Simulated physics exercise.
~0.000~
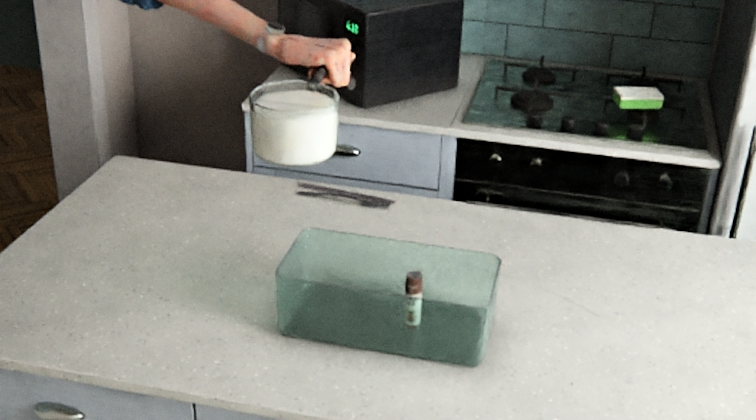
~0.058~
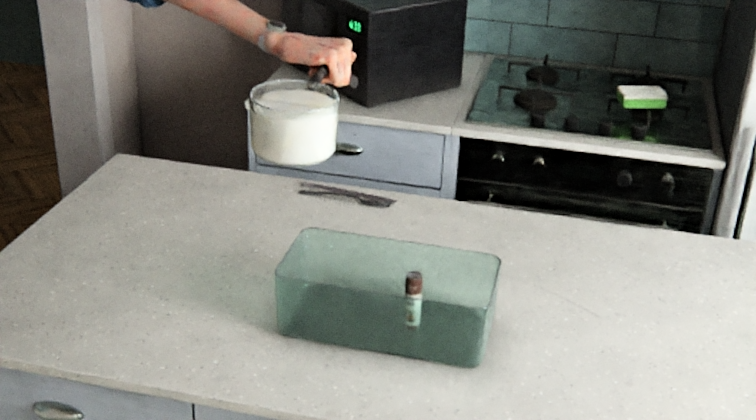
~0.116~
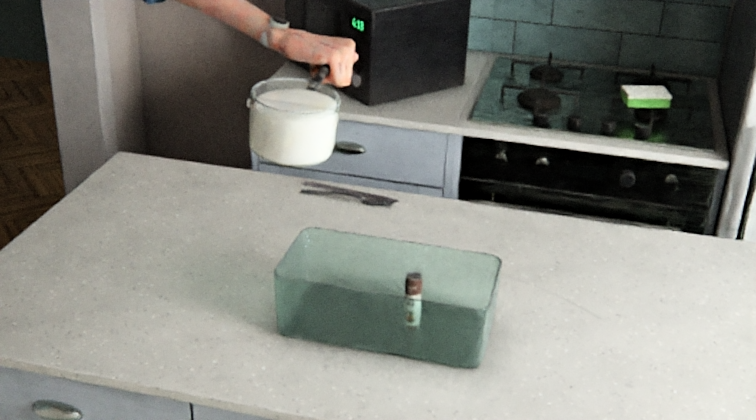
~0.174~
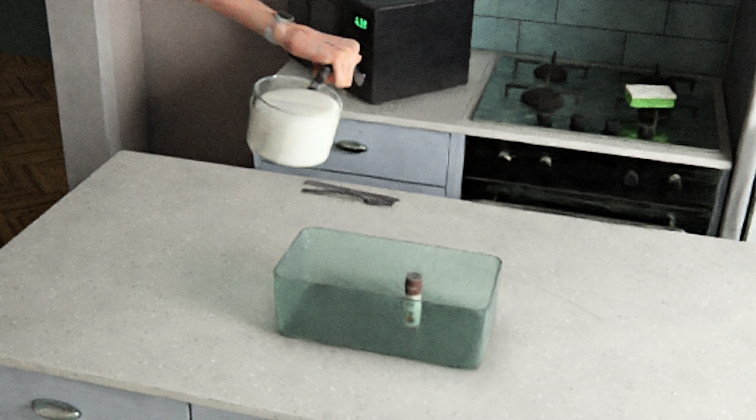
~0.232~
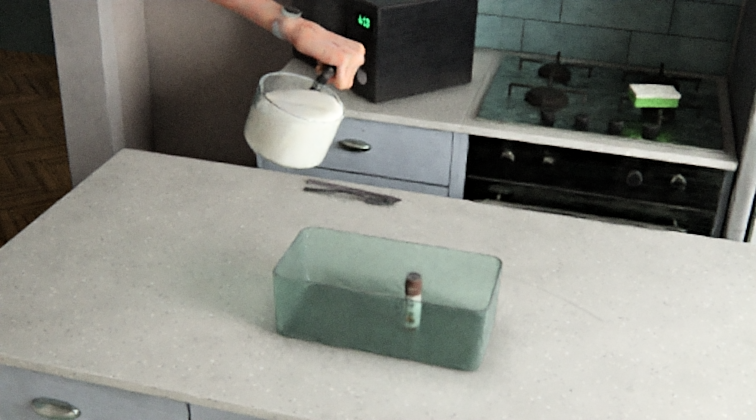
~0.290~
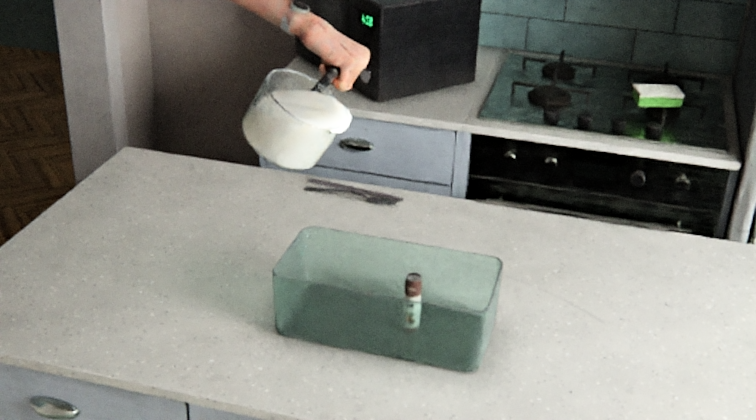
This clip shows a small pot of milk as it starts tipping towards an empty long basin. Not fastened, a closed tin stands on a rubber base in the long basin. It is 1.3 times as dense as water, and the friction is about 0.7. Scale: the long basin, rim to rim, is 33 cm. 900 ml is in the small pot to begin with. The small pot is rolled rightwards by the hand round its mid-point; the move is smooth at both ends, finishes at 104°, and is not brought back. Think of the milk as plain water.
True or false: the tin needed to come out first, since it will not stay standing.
True.
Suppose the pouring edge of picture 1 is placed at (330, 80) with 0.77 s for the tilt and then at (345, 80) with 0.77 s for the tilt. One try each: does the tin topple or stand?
In the first try it remains standing; in the second it comes down.
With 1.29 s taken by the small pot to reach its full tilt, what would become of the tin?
In that case the tin stays vertical.
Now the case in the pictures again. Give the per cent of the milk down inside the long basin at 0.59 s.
Around 12%.
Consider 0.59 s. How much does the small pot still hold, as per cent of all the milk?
About 42 per cent.
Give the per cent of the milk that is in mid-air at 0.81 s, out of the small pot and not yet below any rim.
It comes to some 18 percent of the total.
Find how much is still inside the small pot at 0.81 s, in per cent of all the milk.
10 %.
By 0.59 s the tilt is 88° and 43 per cent is still to pour; the tin stands where it began.
By 0.81 s the tilt is 104° and 9 per cent is still to pour; the tin stands 1 cm from where it began.
By 1.05 s the tilt is 104° and 1 per cent is still to pour; the tin leans 39°.
By 1.30 s the tilt is 104° and 0 per cent is still to pour; the tin lies on its side.
At rest the tin lies on its side.
